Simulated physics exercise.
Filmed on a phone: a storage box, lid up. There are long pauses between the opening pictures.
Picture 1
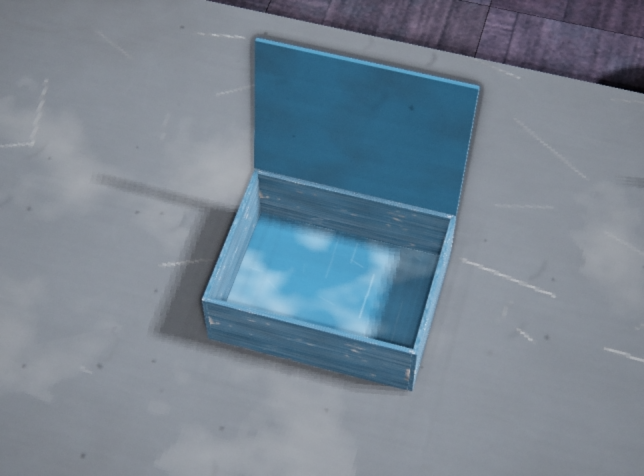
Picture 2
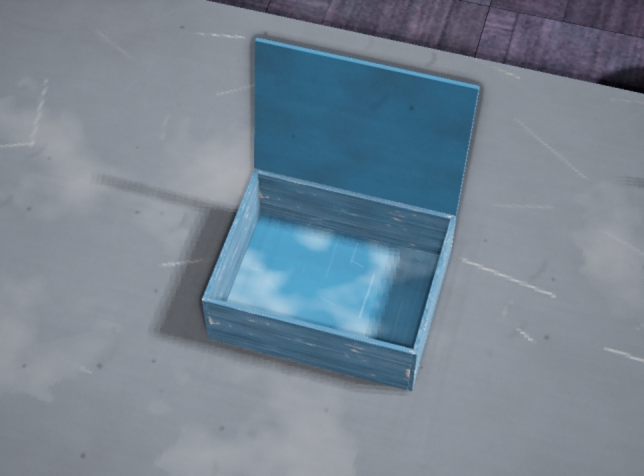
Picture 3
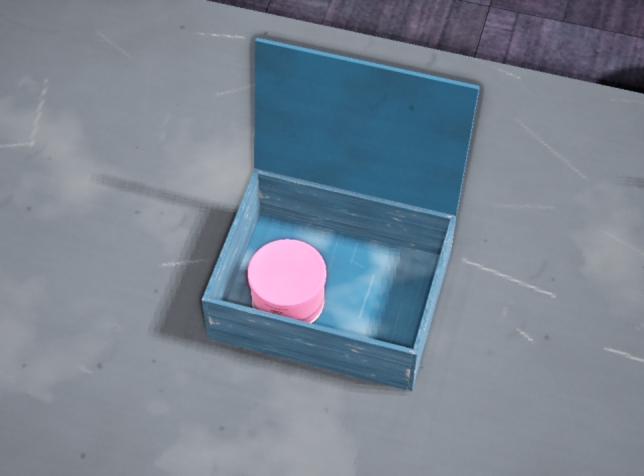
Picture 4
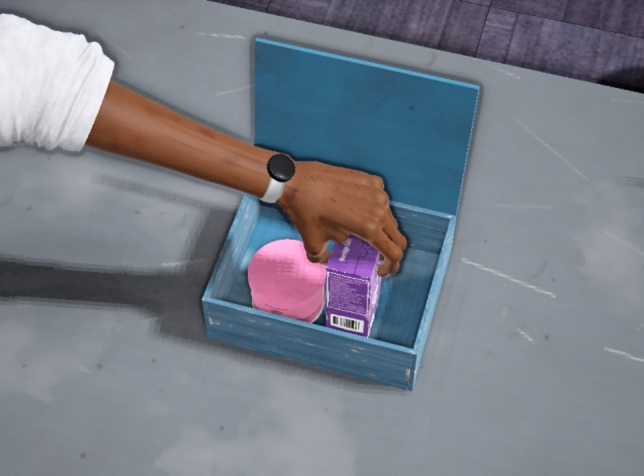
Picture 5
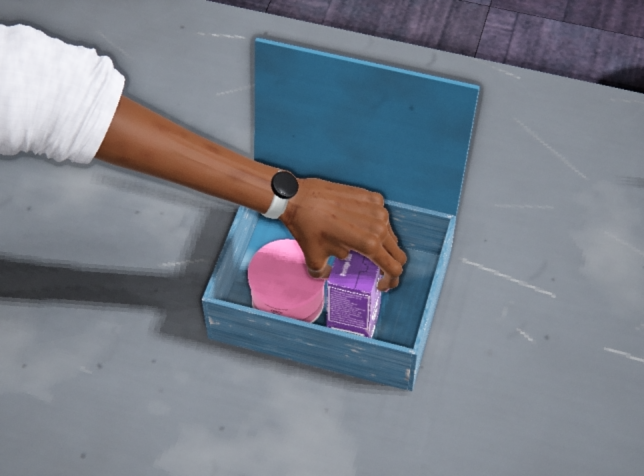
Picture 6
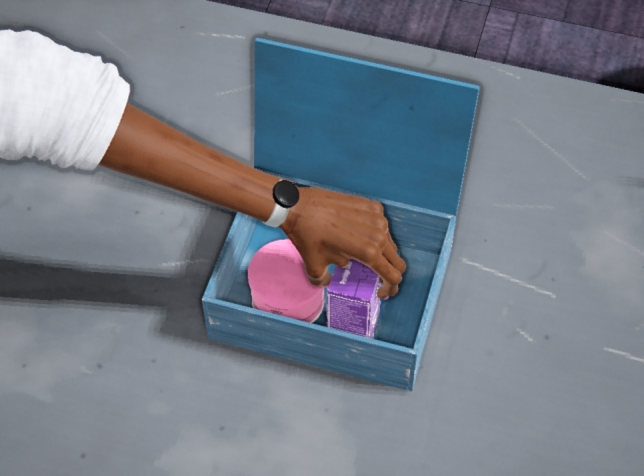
The video shows an open, empty blue box on a grey surface, then a pink tub inside it on the left, after which a hand wearing a watch lowers a purple carton slightly into the box beside the tub.
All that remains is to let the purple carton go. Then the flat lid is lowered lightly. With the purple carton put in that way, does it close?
In the end the lid is held up.
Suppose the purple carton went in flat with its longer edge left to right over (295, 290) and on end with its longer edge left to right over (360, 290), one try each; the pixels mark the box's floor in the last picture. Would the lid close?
First try: It stays ajar; second try: It stays ajar.
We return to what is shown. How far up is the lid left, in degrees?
About 25°.
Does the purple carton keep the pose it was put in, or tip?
It stays as placed.
Then, 1.10 s after the last picture, lid starting down.
Then, 1.50 s after the last picture, lid 65° above the rim.
Then, 1.70 s after the last picture, lid 48° above the rim.
Then, 1.90 s after the last picture, lid 26° above the rim.
At rest, lid 25° above the rim; both in place. Seen from the same camera at the end, purple carton near (354, 305).
